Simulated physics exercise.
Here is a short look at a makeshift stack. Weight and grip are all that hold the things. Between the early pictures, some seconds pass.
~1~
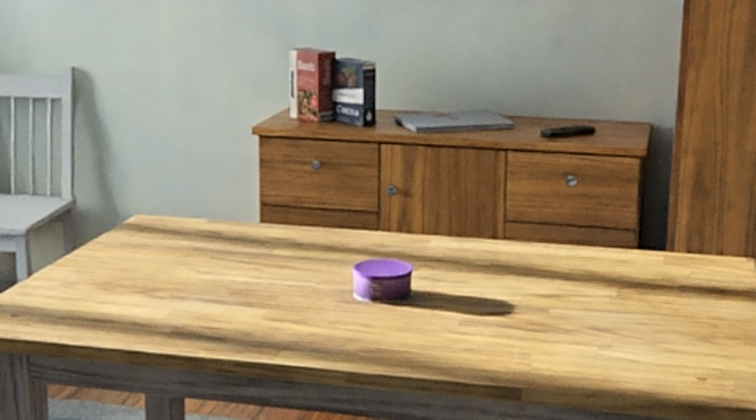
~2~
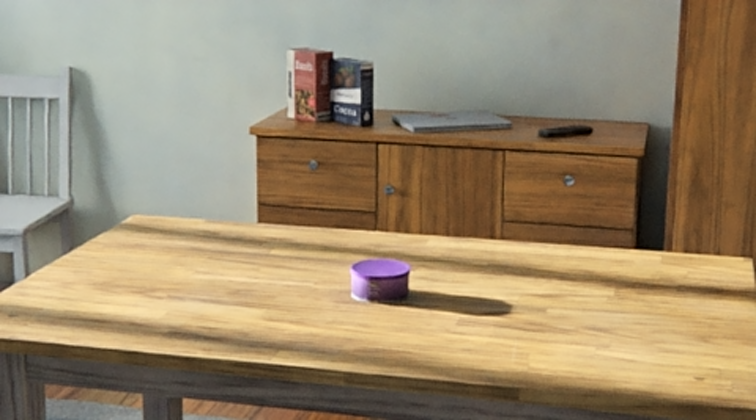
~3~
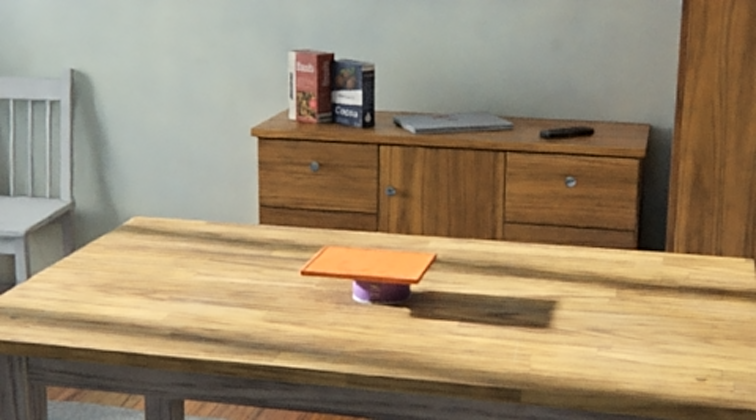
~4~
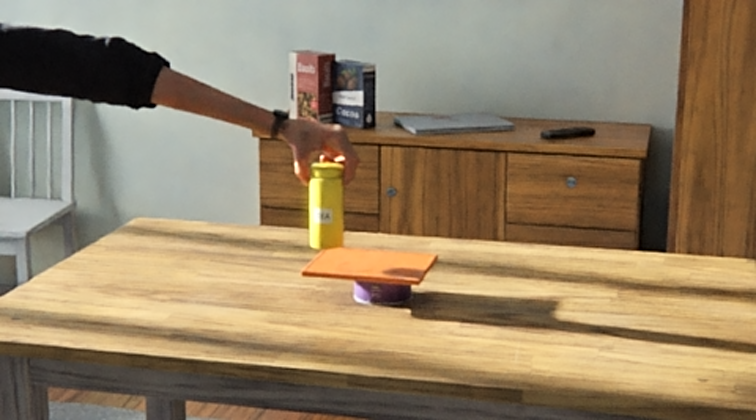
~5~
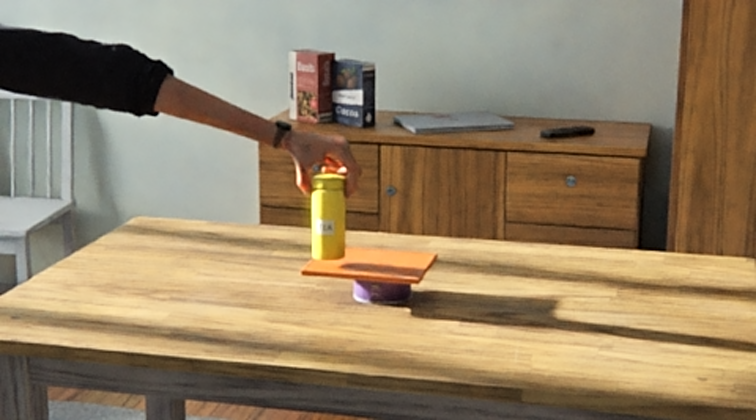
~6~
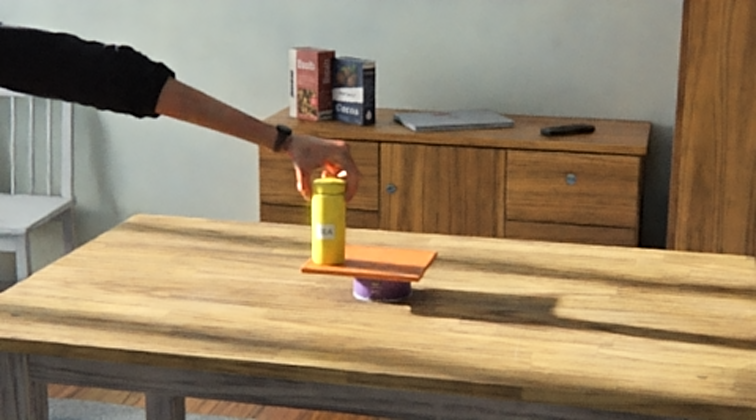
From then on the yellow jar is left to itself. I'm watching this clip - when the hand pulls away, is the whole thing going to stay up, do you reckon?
No, it falls.
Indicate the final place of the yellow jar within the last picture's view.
I'd say around (257, 269) in the last view.
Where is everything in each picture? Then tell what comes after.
The last thing is not in view yet; purple tub (383, 281), in the first picture.
The last thing is not in view yet; purple tub (381, 281), in the second picture.
The last thing is not in view yet, in the third picture.
Coming down; yellow jar (327, 206), in the fourth picture.
Coming down; yellow jar (329, 217), in the fifth picture.
In place under the hand; yellow jar (329, 221), in the sixth picture.
Then, 0.30 s later than the last frame, yellow jar now fallen; orange lid tilted by 35°.
Then, 0.40 s later than the last frame, orange lid tilted by 42°.
Then, 0.60 s later than the last frame, orange lid tilted by 6°.
Then, 1.30 s later than the last frame, orange lid moved a little.
When it is over, fallen, yellow jar; the other 2 as before. End places, in pixels of the last picture, yellow jar near (258, 268). The stack gives way.
